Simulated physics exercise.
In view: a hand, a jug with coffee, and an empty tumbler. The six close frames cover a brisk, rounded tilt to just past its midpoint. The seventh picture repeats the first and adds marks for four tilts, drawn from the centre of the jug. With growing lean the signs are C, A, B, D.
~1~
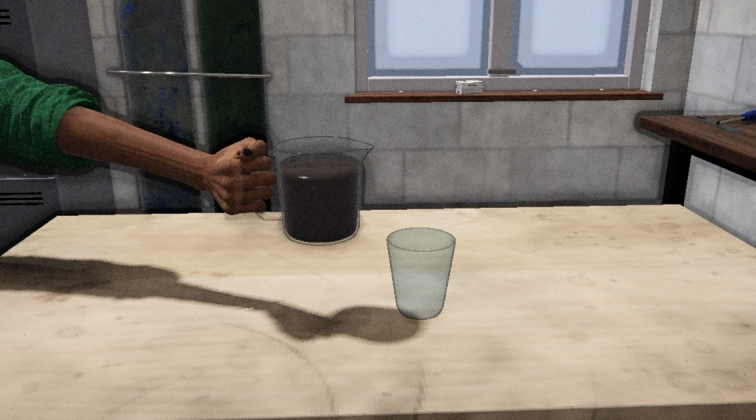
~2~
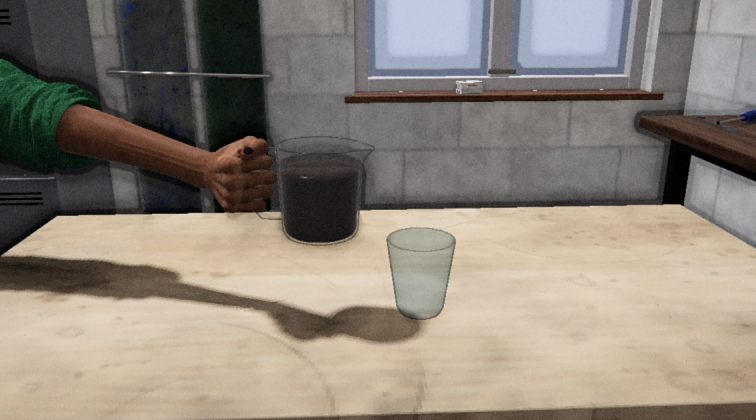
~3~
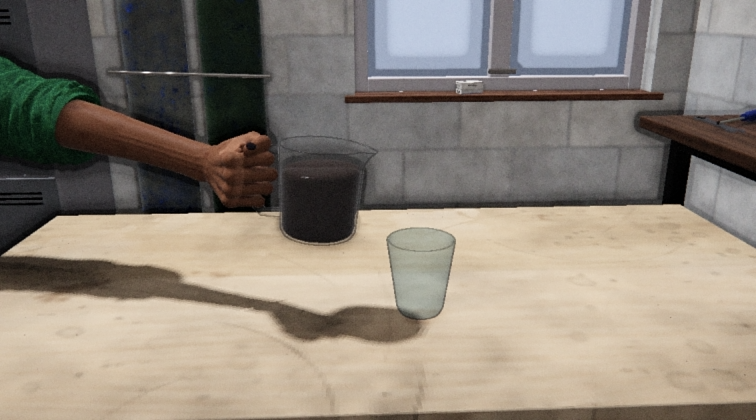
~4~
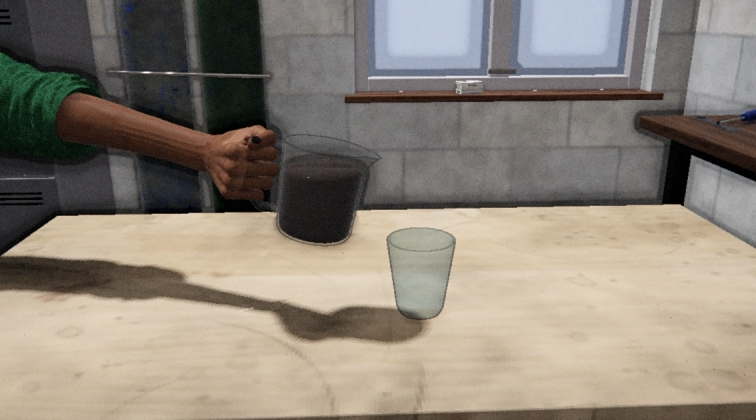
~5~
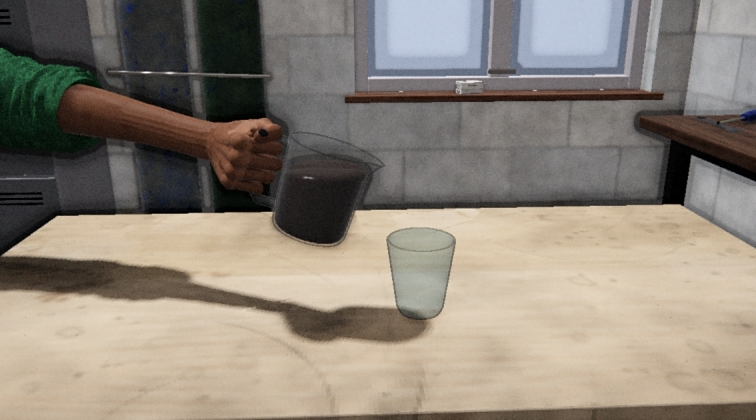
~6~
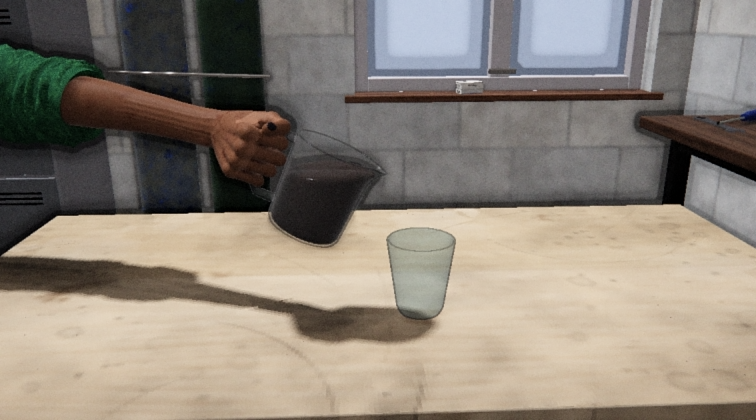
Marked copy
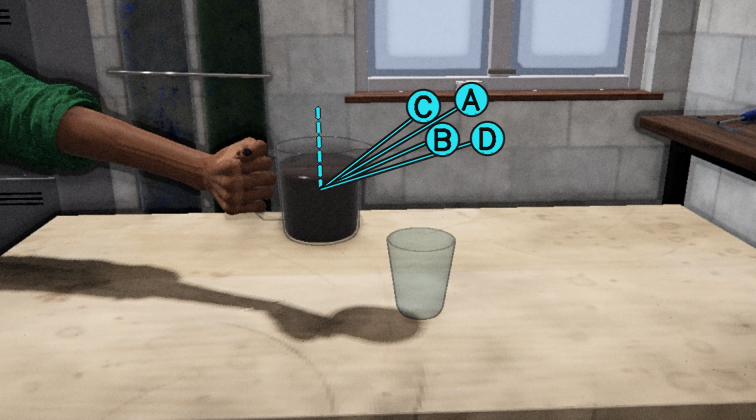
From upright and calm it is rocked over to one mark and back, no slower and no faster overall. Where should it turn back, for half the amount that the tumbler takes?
A.
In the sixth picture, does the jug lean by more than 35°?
No.
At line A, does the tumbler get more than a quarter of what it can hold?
Yes, clearly.
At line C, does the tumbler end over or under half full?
Under half.
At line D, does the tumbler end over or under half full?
Over.
In cyan, A at (457, 108); B at (425, 143); C at (411, 119); D at (471, 143).
With A, the tumbler ends with about 49 % of what it can hold.
With B, the tumbler ends with about 67 % of what it can hold.
With C, the tumbler ends with about 34 % of what it can hold.
With D, the tumbler ends with about 79 % of what it can hold; 5 % of the coffee is spilt.
